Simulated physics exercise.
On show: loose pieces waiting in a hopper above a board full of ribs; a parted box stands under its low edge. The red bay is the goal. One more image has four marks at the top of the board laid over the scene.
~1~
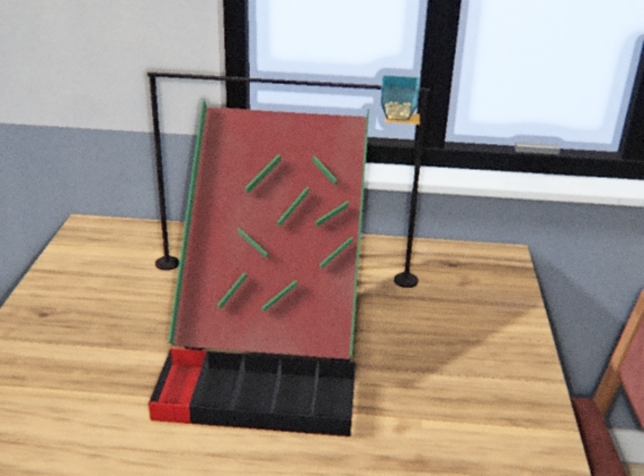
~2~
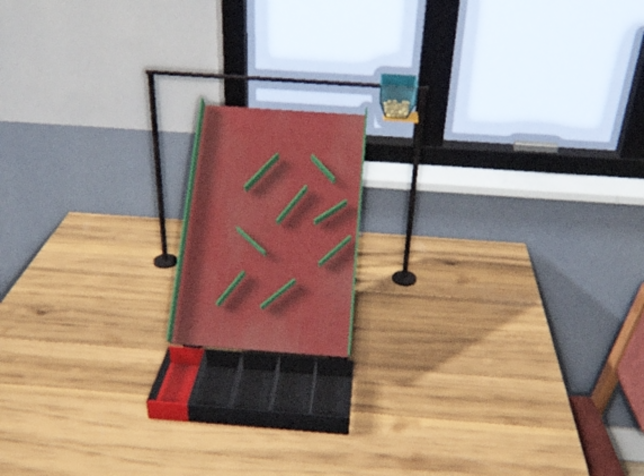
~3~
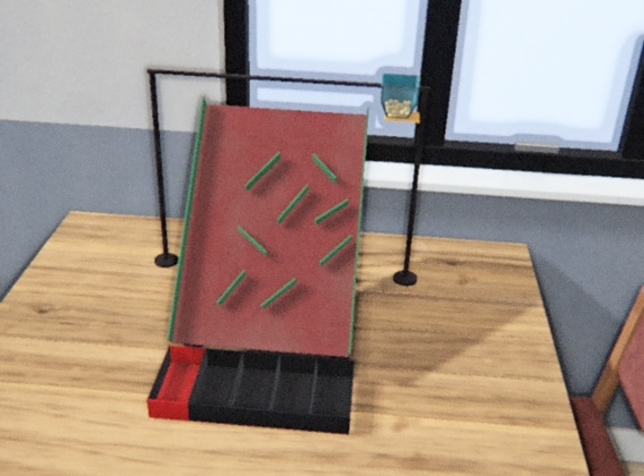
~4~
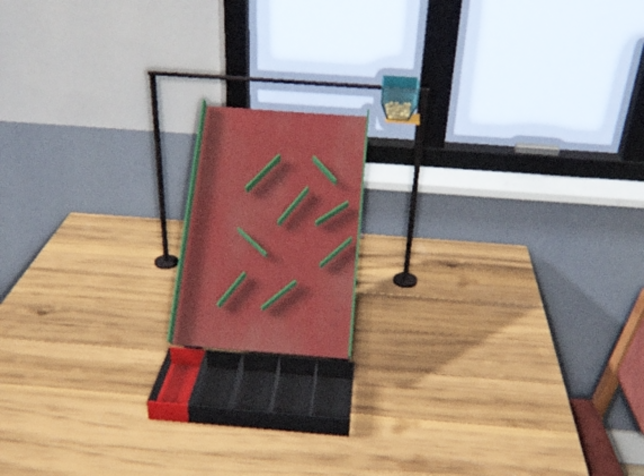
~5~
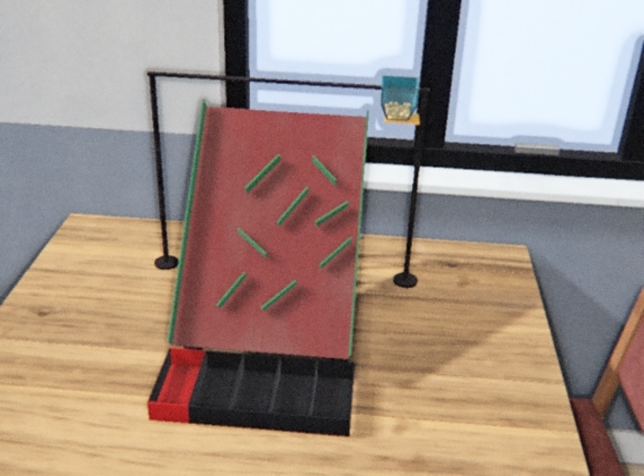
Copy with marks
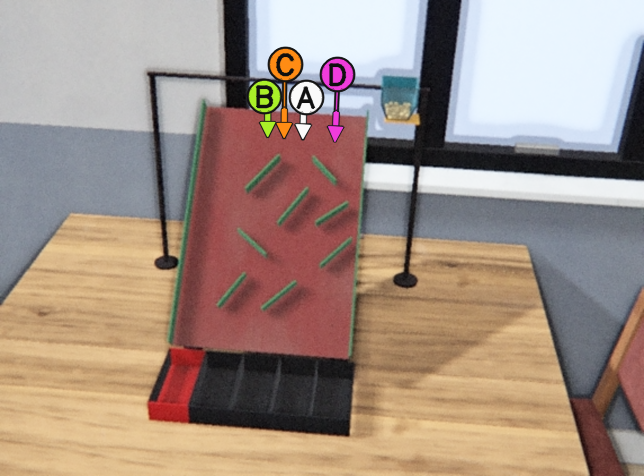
Camera trembling very slightly before a still red sloping board with green ribs, a small filled hopper above and divided tray below.
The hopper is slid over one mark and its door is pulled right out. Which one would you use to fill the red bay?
Use mark B.
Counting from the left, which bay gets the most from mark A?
The second from the left.
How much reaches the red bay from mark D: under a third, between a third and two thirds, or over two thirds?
It is under a third.
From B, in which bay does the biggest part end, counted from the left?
The first from the left.
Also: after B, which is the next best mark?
The answer is C.
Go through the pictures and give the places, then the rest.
The first picture shows hopper (398, 109), soya beans, door shut.
The second picture shows ribs (244, 187) to (278, 153), (312, 154) to (334, 179), (277, 220) to (306, 185).
The third picture shows ribs (315, 220) to (348, 200), (238, 226) to (266, 252), (320, 263) to (352, 235).
The fourth picture shows ribs (217, 305) to (245, 272), (261, 308) to (296, 280).
The fifth picture shows red bay (168, 412), number 1 of 5 from the left.
On the marked copy, mark A meets the board at (302, 133); mark B meets the board at (267, 131); mark C meets the board at (284, 132); mark D meets the board at (335, 135).
Choosing A, about a tenth in the red bay, almost all in other bays.
Choosing B, the larger part in the red bay, about a tenth in other bays, about a tenth outside the box.
Choosing C, roughly half in the red bay, roughly half in other bays, just a few outside the box.
Choosing D, about a tenth in the red bay, almost all in other bays.
